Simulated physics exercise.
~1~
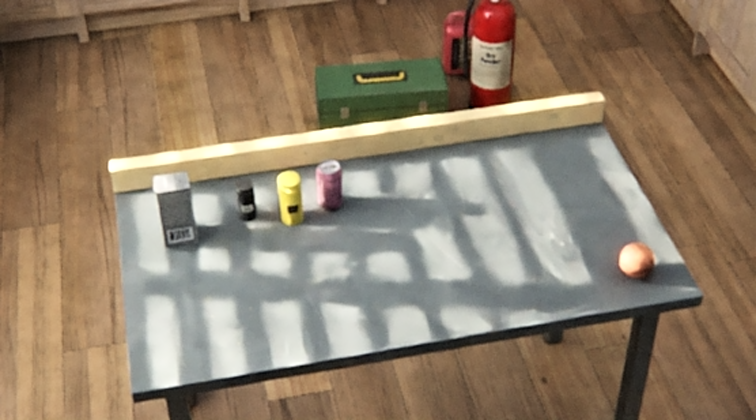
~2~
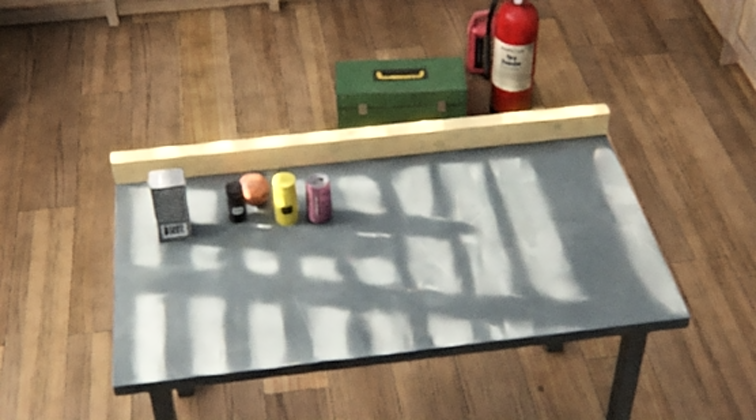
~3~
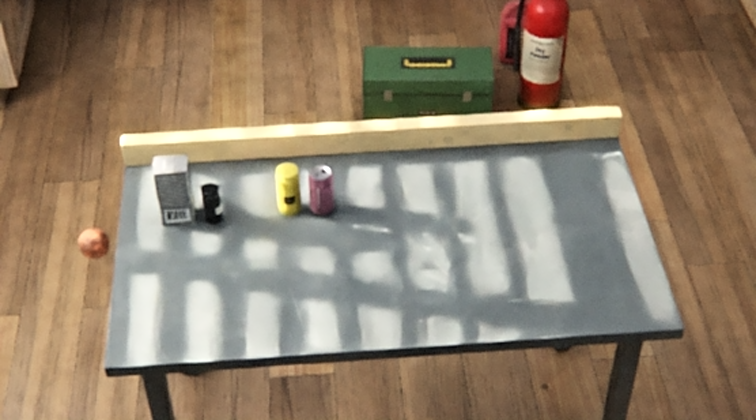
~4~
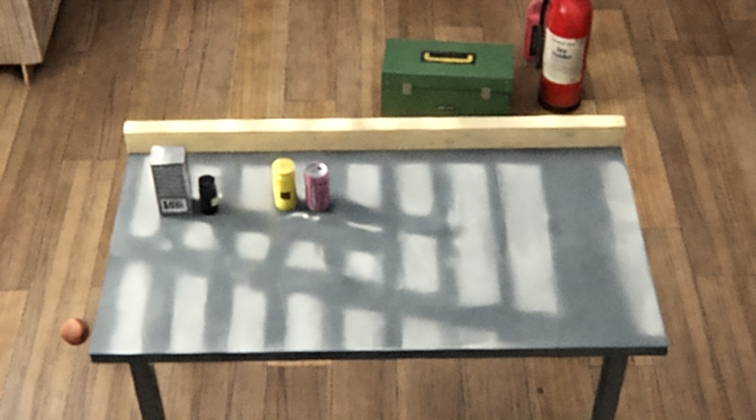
On a gray table with a wooden strip along its back, an orange ball rolled left among the small containers, and the black one shifted slightly left. The ball went off the left side and dropped lower, while all four containers stayed upright.
